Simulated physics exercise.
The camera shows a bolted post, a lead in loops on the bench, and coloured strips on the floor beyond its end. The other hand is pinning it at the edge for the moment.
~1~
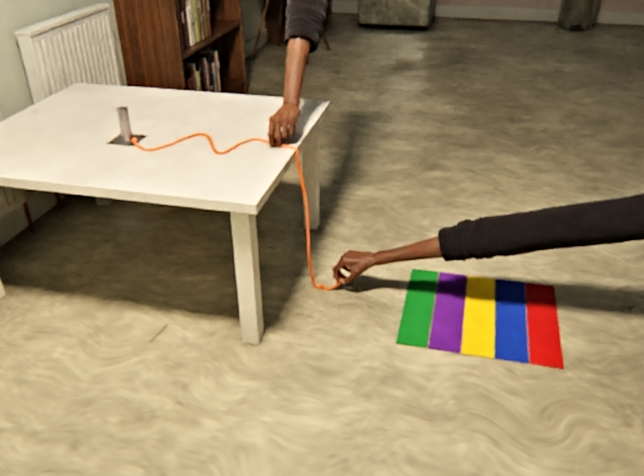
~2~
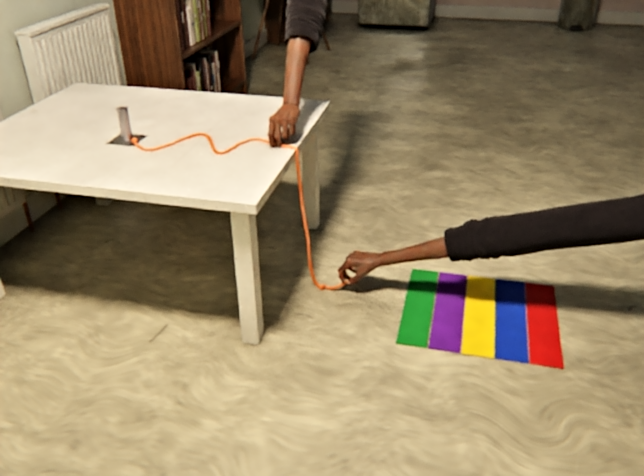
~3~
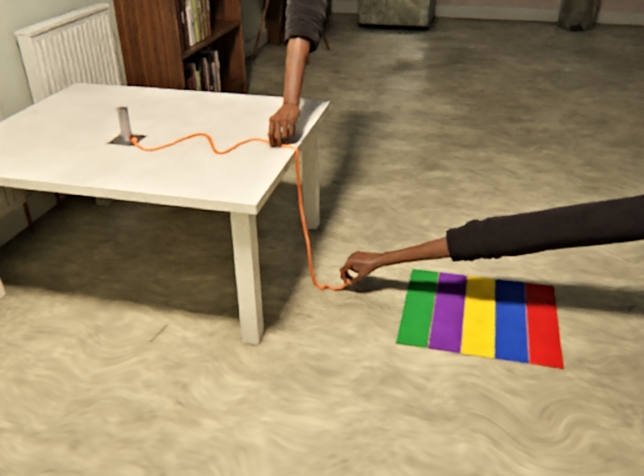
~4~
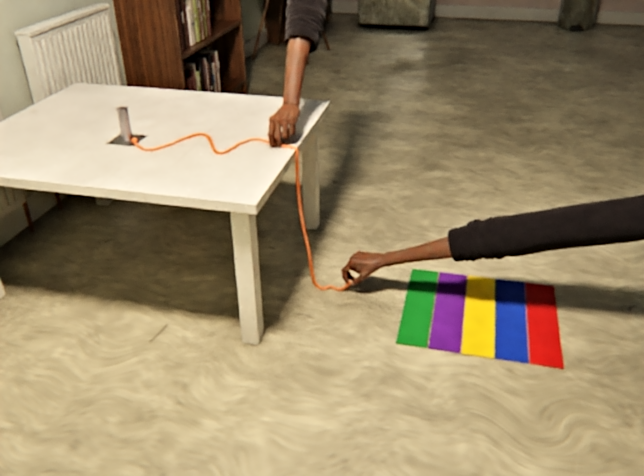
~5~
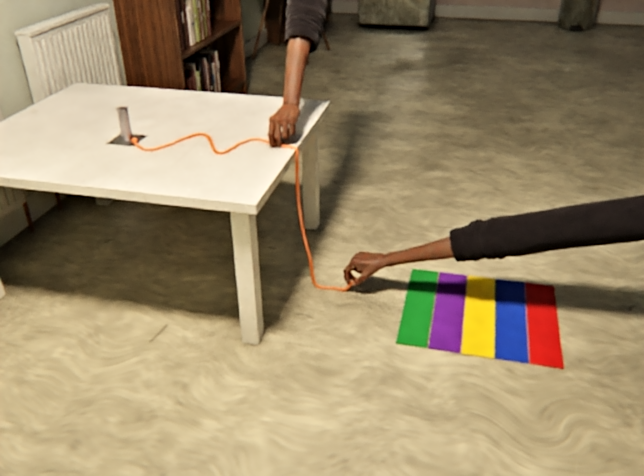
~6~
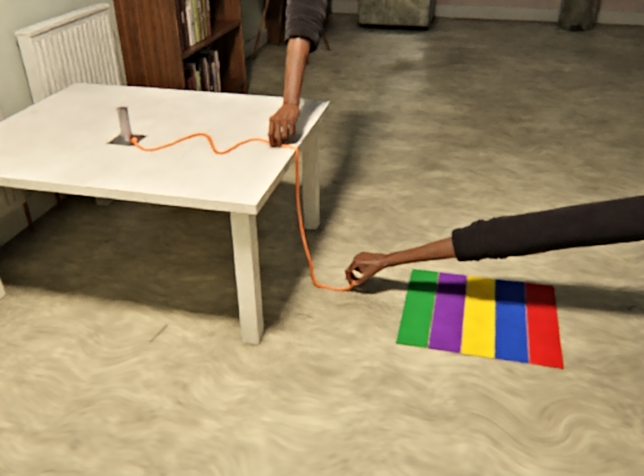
Orange cord held at a white table's edge by one hand while another hand near the floor draws its end slightly right.
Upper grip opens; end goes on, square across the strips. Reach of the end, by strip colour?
Red.
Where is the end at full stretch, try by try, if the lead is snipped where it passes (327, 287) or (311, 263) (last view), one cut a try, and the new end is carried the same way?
Around (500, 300) for the first cut and around (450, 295) for the second.
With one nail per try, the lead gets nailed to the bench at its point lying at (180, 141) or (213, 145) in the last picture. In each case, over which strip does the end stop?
First try blue, second try yellow.
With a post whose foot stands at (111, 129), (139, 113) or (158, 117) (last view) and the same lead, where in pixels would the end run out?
Approximate pixels in order: (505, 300), (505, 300), (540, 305).
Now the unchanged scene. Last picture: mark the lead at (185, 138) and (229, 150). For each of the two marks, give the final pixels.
First point (210, 144), second point (297, 152).
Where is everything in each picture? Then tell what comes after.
End (341, 281); green (414, 330); purple (446, 335); yellow (479, 340); blue (511, 344); red (545, 349), in the first picture.
End (347, 282); lead through (146, 150) (207, 136) (236, 146) (293, 149) (303, 213) (311, 270), in the second picture.
End (348, 282), in the third picture.
End (350, 282); lead through (146, 150) (207, 136) (236, 146) (293, 149) (301, 212) (312, 270), in the fourth picture.
End (352, 282), in the fifth picture.
End (354, 282); lead through (146, 150) (207, 136) (236, 146) (293, 149) (299, 212) (312, 270), in the sixth picture.
A little later, end near (490, 300); over yellow.
Next, end near (524, 305); over blue.
When it is tight, end near (545, 308); over red. It gets as far as the red strip.
